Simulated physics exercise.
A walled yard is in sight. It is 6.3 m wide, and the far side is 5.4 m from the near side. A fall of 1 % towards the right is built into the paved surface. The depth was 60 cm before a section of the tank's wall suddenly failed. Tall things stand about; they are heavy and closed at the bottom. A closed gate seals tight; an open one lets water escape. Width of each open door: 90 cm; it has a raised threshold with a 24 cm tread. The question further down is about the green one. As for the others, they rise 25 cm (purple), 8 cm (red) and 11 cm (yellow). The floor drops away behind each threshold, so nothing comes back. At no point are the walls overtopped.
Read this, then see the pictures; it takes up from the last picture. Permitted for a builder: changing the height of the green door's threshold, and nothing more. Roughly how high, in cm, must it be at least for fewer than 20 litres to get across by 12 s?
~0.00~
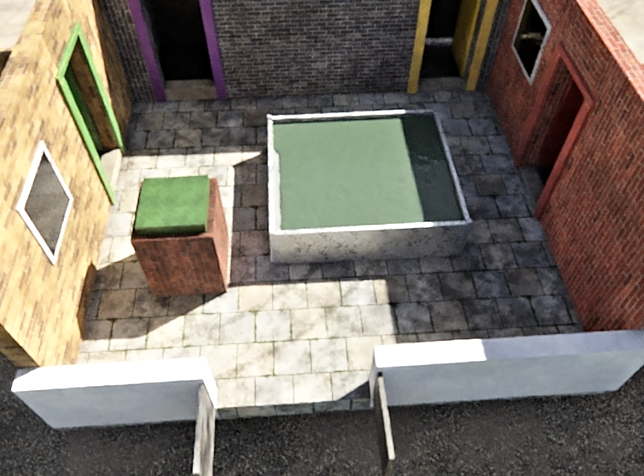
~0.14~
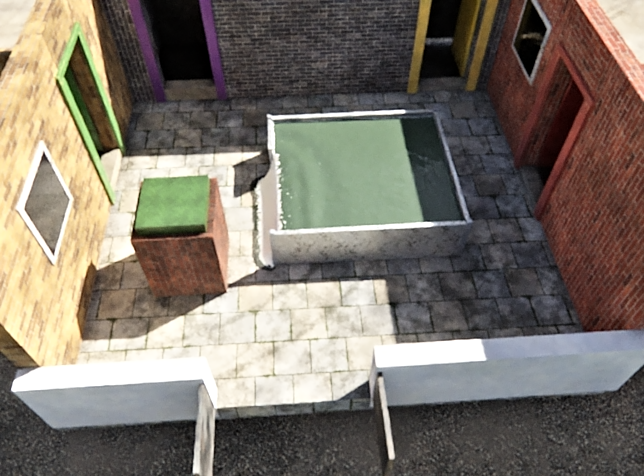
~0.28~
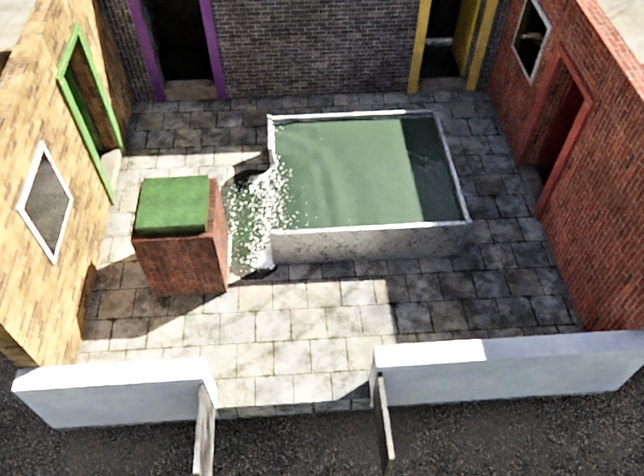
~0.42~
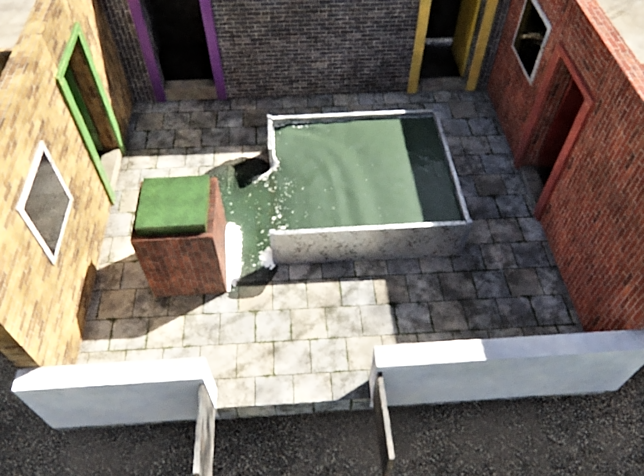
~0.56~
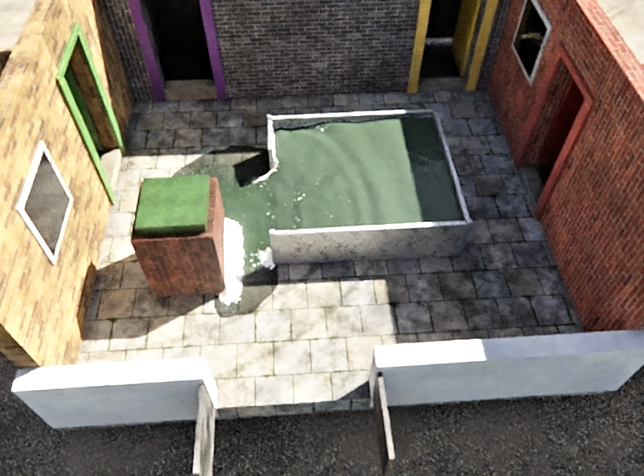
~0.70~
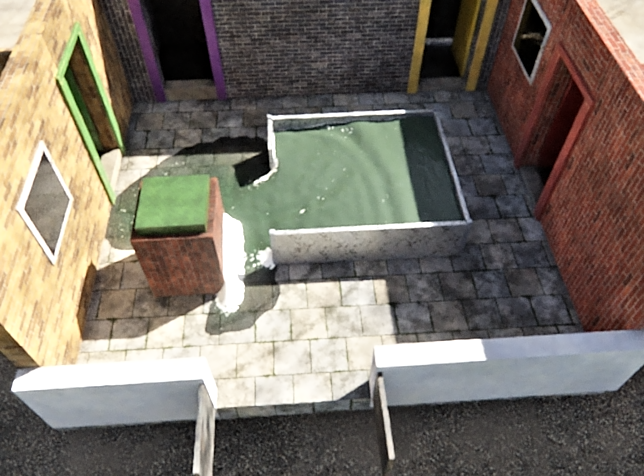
Roughly 24 cm is just enough.
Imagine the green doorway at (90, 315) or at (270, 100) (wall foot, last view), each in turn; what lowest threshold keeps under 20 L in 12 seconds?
You'd want about 7.5 cm there first, then about 6.0 cm.
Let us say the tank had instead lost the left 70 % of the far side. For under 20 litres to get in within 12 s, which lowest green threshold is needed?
You'd want it roughly 13.5 centimetres tall.
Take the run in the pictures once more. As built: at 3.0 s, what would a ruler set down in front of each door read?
Lab note, cm: Purple 22; red 0; yellow 0; green 26.
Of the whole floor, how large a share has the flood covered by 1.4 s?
Roughly 30 percent of the floor.
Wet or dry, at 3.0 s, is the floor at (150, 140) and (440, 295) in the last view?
First soaked, then untouched.
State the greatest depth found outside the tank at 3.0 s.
About 38 cm at most.
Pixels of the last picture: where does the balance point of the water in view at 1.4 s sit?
The centre of all the water is around (316, 206).
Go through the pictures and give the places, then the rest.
Still water, 60 cm deep, in the tank at (361, 170); the green door at (97, 126) is dry, in the first picture.
Water pours out at (276, 209) and has run 0.3 m, to (258, 254); about 8 cm deep outside, 60 cm at the back, in the second picture.
The gap is at (276, 211), the front 0.8 m out at (226, 201); the back of the tank holds 60 cm, in the third picture.
Water pours out at (276, 212) and has run 1.3 m, to a hidden place; about 10 cm deep outside, 60 cm at the back, in the fourth picture.
Water pours out at (276, 212) and has run 1.8 m, to a hidden place; about 8 cm deep outside, 60 cm at the back, in the fifth picture.
Water pours out at (276, 212) and has run 2.4 m, to (109, 219); about 6 cm deep outside, 60 cm at the back; the green door at (97, 126), 2.7 m from the gap, is still 0.4 m from the nearest water, in the sixth picture.
After 1.4 s water covers 30 % of the floor, deepest (44 cm) near (245, 252); 26 cm at the green door, 3 litres in over its 16 cm threshold.
After 3.0 s water covers 50 % of the floor, deepest (38 cm) near (133, 108); 26 cm at the green door, 78 litres in over its 16 cm threshold.
After 12.0 s water covers 95 % of the floor, deepest (14 cm) near (452, 308); 6 cm at the green door, 102 litres in over its 16 cm threshold.
At the green door as built, the water arrived by 0.9 s and peaked near 29 cm at 2.4 s.
With a threshold of 21.5 cm, 38 litres would have come in within the 12 s; with 28.5 cm, 4 litres. So under 20 litres takes about 24 cm.
